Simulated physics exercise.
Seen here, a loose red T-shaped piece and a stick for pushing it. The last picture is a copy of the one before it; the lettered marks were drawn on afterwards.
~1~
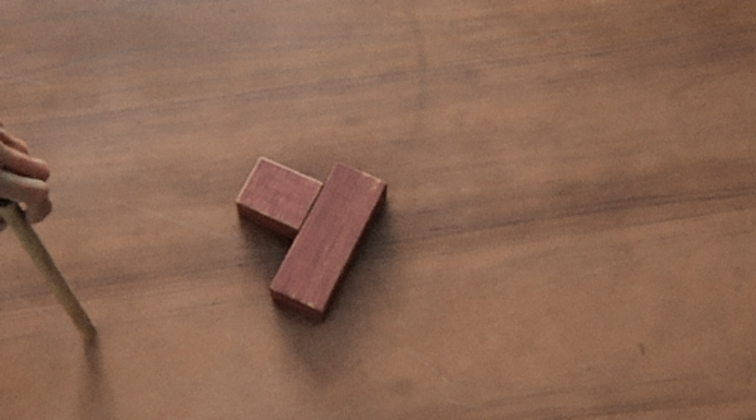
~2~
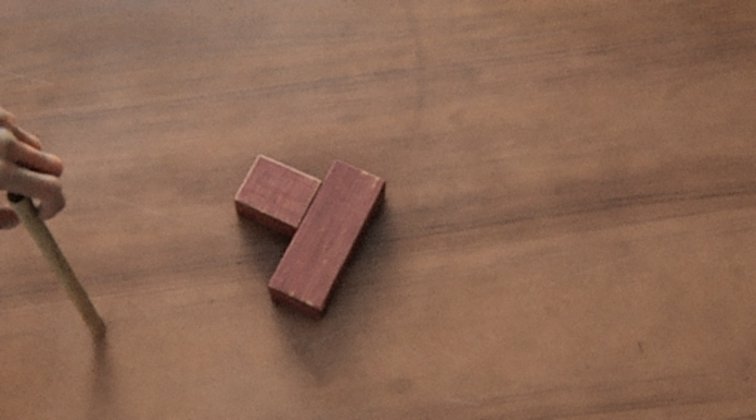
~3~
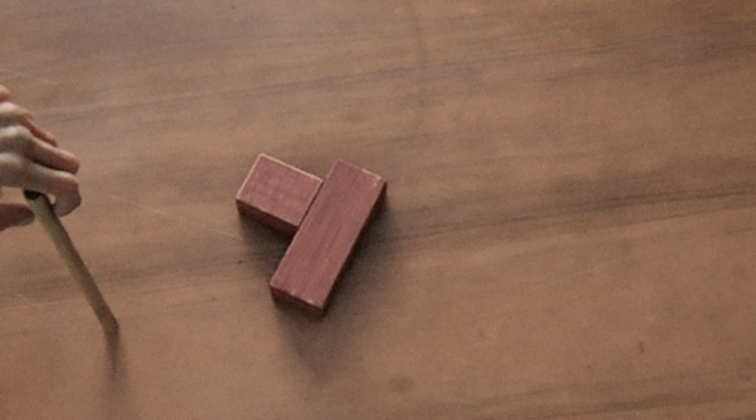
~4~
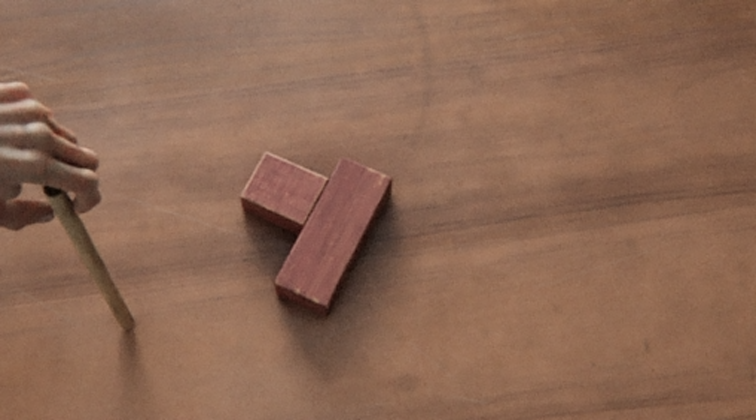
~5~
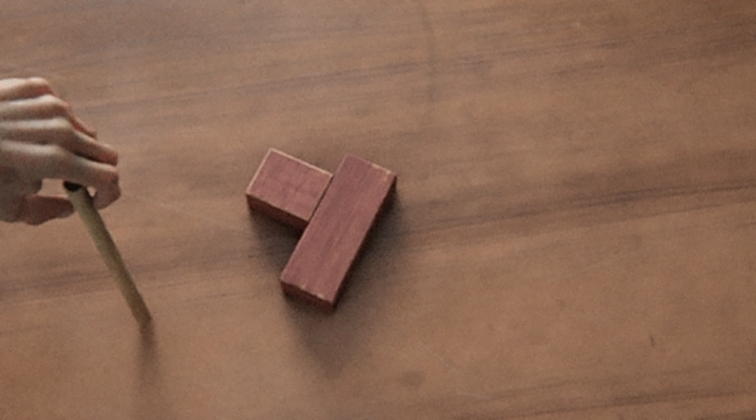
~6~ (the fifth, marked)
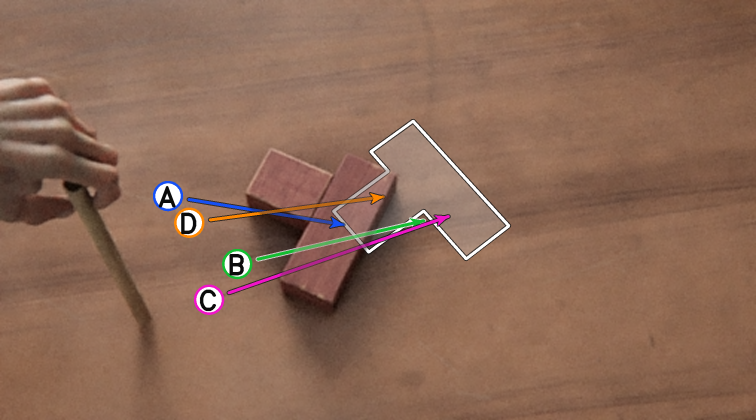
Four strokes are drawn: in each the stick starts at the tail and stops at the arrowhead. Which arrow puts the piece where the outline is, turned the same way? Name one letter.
Only B fits it in.
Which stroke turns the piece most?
That is C.
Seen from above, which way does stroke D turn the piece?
Clockwise.
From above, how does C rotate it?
On that stroke, anticlockwise.
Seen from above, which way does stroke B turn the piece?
On that stroke, anticlockwise.
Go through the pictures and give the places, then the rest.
In the first frame, red T-shaped piece (330, 234).
In the second frame, red T-shaped piece (328, 232).
In the third frame, red T-shaped piece (329, 231).
In the fourth frame, red T-shaped piece (334, 229).
In the fifth frame, red T-shaped piece (340, 225).
On the marked copy, A from (189, 199) to (343, 225); B from (258, 259) to (424, 221); C from (229, 293) to (448, 216); D from (210, 220) to (384, 197).
Following B. Soon after the start, foot of the stick (319, 246), piece (357, 225).
Later, foot of the stick (380, 231), piece (411, 197).
In the end, foot of the stick (424, 222), piece (442, 176); it fills the outline.
As for the rest, A leaves the piece out of the outline, at (383, 217); C leaves the piece out of the outline, at (437, 165); D leaves the piece out of the outline, at (419, 203).
